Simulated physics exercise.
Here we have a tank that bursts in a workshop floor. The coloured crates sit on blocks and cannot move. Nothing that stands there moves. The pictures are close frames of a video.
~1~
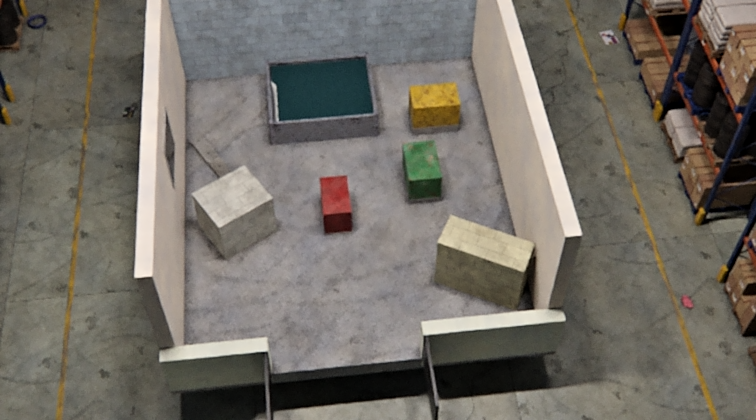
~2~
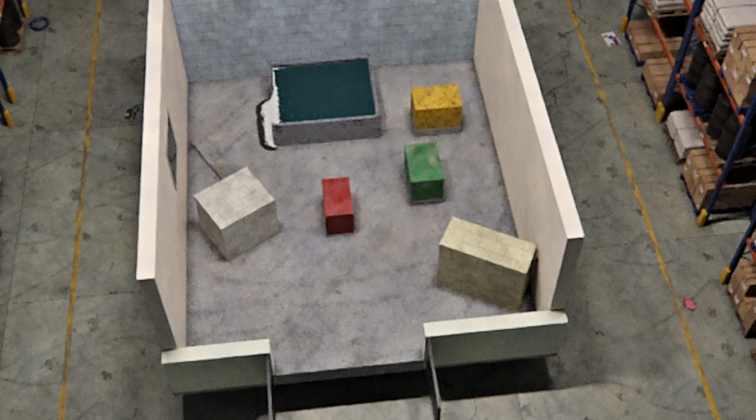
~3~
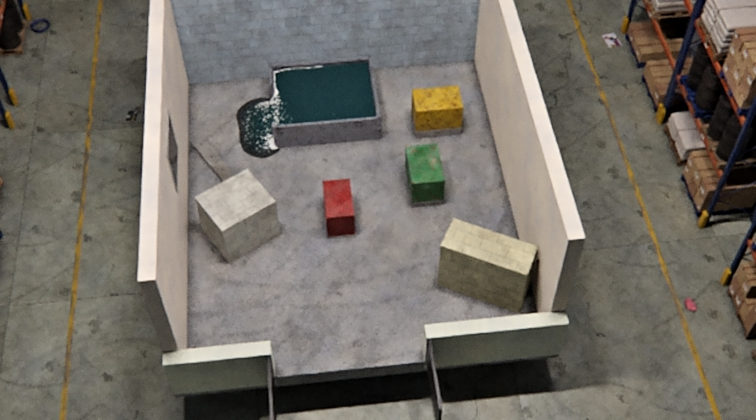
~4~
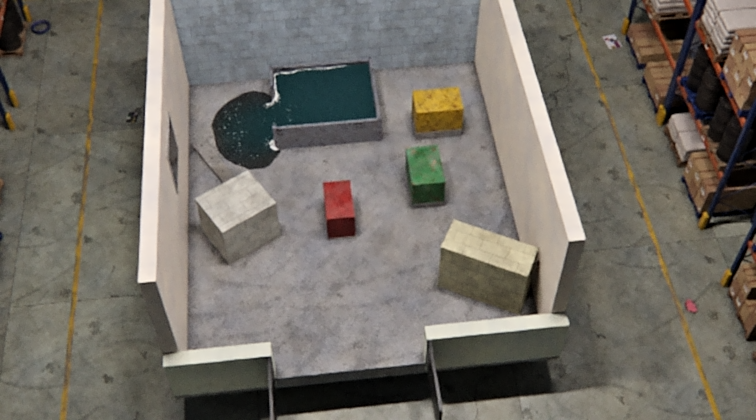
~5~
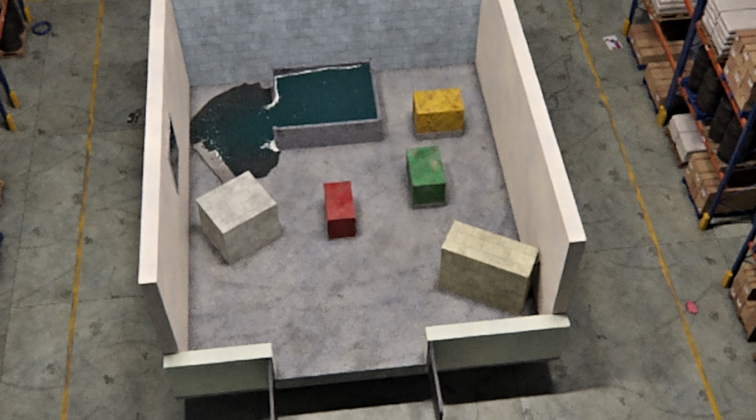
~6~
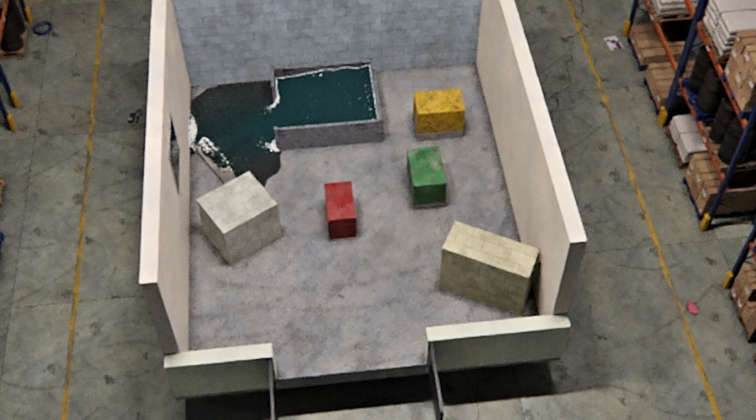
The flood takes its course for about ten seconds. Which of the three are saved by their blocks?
In the end: The yellow crate keeps dry; the green crate keeps dry; the red crate is soaked.
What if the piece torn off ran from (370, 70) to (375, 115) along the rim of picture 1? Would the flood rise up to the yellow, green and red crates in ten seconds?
In short: Yellow crate is soaked, green crate takes water, red crate takes water.
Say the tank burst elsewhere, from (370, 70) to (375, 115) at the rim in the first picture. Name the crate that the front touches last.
I say the red-painted one.
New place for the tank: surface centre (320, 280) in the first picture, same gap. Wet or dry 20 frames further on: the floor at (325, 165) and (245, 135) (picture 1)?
As listed: Dry, under water.
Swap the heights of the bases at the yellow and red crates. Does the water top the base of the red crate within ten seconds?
In short: The red one is spared.
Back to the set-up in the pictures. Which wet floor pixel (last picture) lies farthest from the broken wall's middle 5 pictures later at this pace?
Around (190, 215).
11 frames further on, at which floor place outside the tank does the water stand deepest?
Near (191, 94).
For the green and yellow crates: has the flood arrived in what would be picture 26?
My reading: Green: Untouched, yellow: Still dry.
A moment on, water covers 15 % of the floor; the yellow crate not reached, the green crate not reached, the red crate not reached.
Next, water covers 20 % of the floor; the yellow crate not reached, the green crate not reached, the red crate not reached.
Then, water covers 35 % of the floor; the yellow crate not reached, the green crate not reached, the red crate water round its plinth.
Later, water covers 60 % of the floor; the yellow crate water round its plinth, the green crate water round its plinth, the red crate water round its plinth.
In the end, water covers 90 % of the floor; the yellow crate stayed above the water, the green crate stayed above the water, the red crate was topped.
